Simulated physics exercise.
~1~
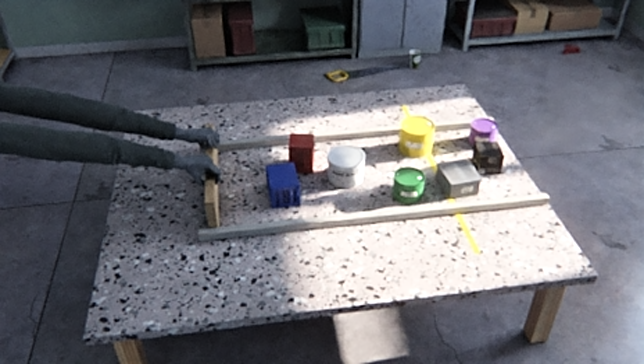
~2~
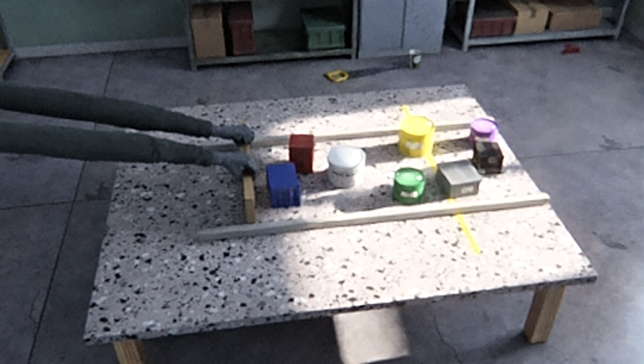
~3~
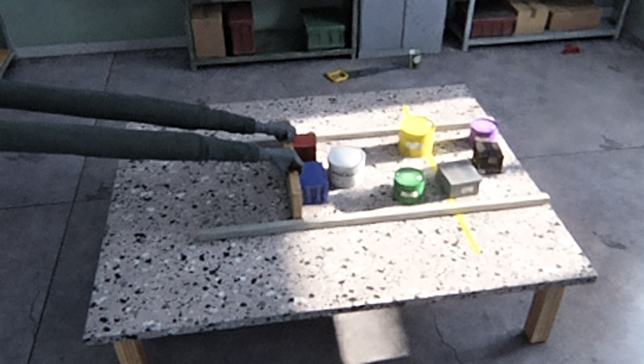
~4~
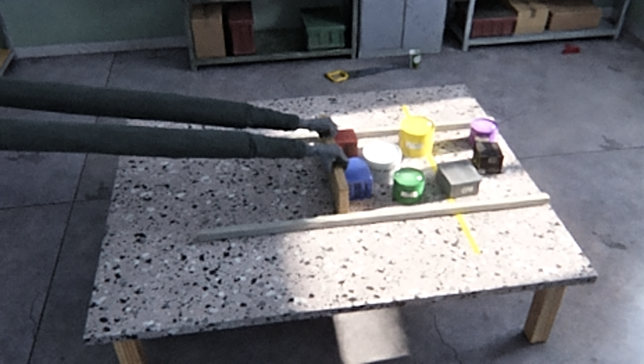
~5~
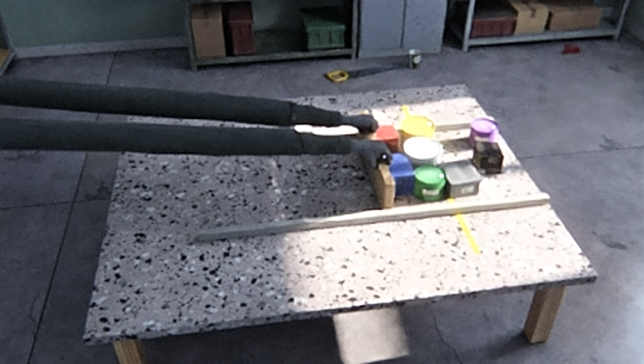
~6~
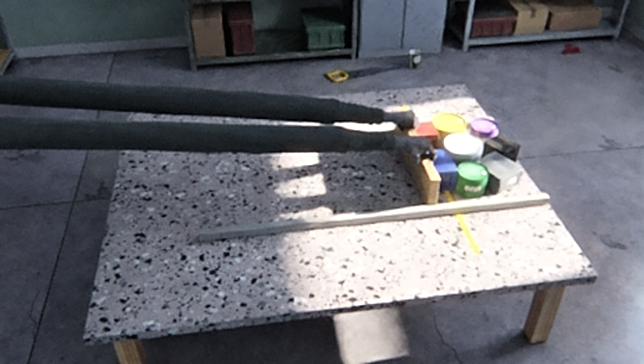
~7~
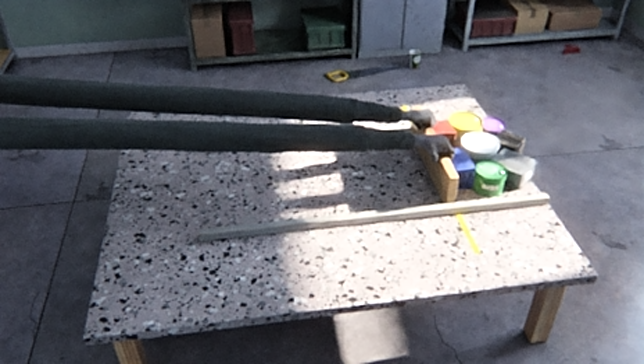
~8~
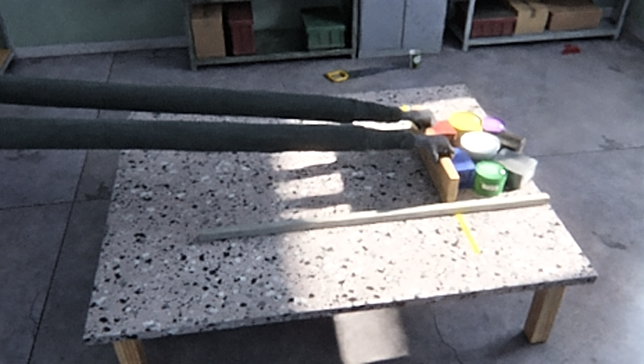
To begin with, two dark-sleeved arms hold a wooden plank upright at the left of a speckled table, where colourful containers sit between two pale rails. The arms slide the plank rightward until it reaches the blue and red containers and starts pushing them along. These close in on the white pail, which moves too, and the green canister is soon swept up with them. The yellow, purple, grey and dark containers get bunched together and shoved toward the right edge. Finally the plank stops, and the whole cluster rests packed together, still on the table.
